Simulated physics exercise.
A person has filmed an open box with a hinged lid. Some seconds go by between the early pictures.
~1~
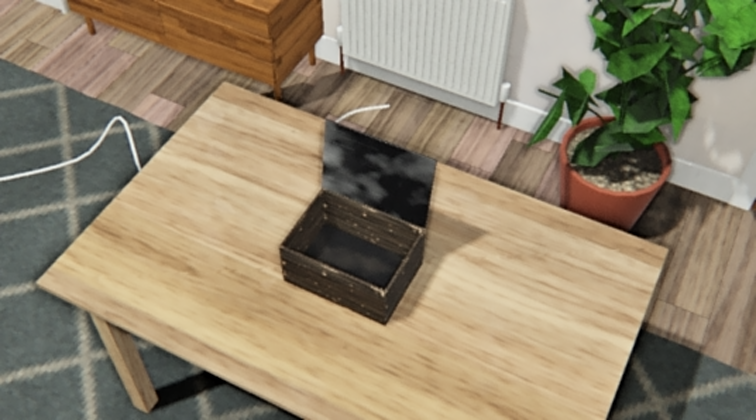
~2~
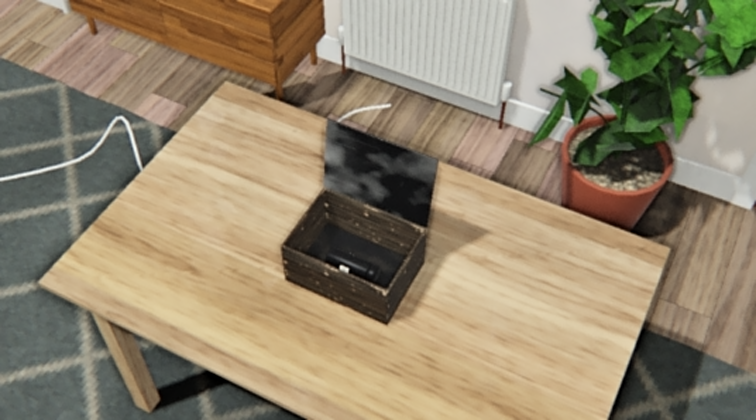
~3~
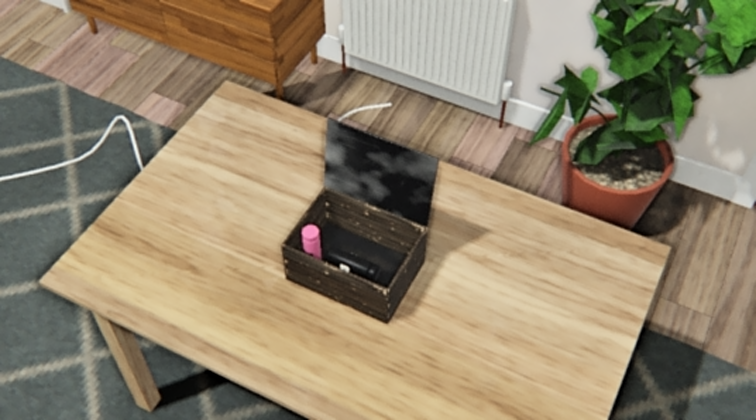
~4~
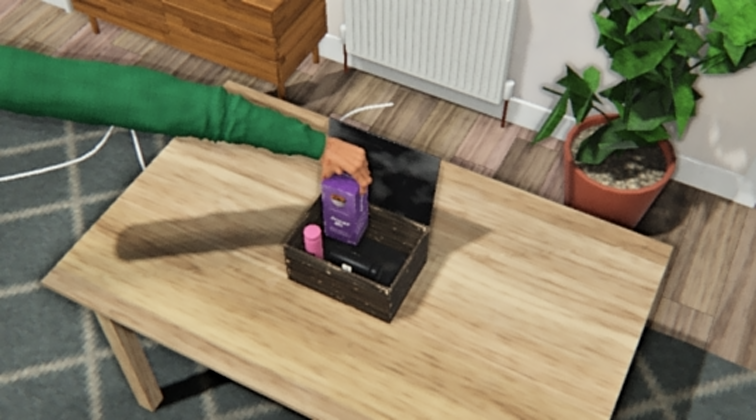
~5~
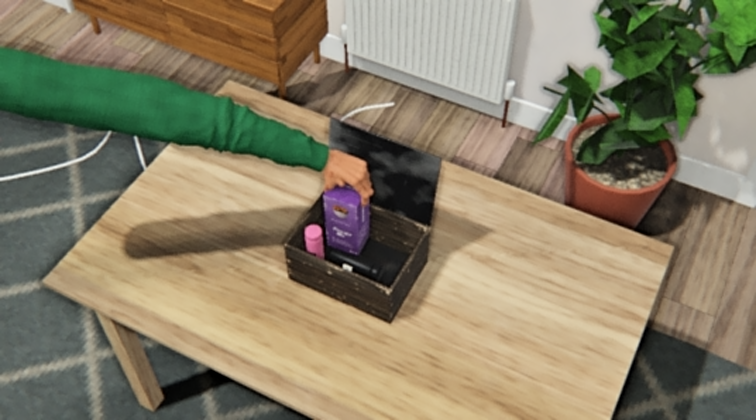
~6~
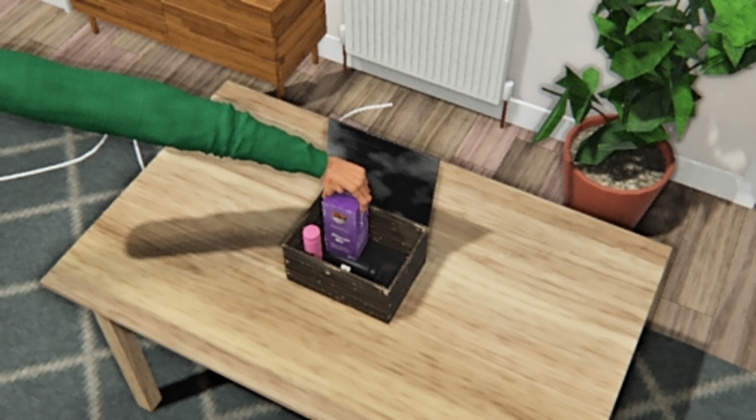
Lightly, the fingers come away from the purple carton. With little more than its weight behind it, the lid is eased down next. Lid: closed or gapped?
Gapped.
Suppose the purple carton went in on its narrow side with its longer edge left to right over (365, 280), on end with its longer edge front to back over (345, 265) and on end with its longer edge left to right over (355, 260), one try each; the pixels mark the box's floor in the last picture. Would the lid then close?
In the first case it shuts; in the second case it stays open; in the third case it stays open.
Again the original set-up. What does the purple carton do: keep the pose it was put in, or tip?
Once everything settles, it ends up at a slant.
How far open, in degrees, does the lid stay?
Close to 80 degrees.
Then, 0.20 s later than the last frame, purple carton tilted by 13° near (347, 224).
Then, 0.30 s later than the last frame, purple carton tilted by 34° near (346, 224); black shaker moved a little.
Then, 0.40 s later than the last frame, purple carton tilted by 38° near (346, 226); black shaker moved about its own width.
Then, 1.30 s later than the last frame, lid 80° above the rim; purple carton tilted by 39° near (346, 227); black shaker moved about its own width.
When it is over, lid 80° above the rim; lying over in the box, purple carton; the other 2 as before. End places, in pixels of the last picture, purple carton near (346, 227).
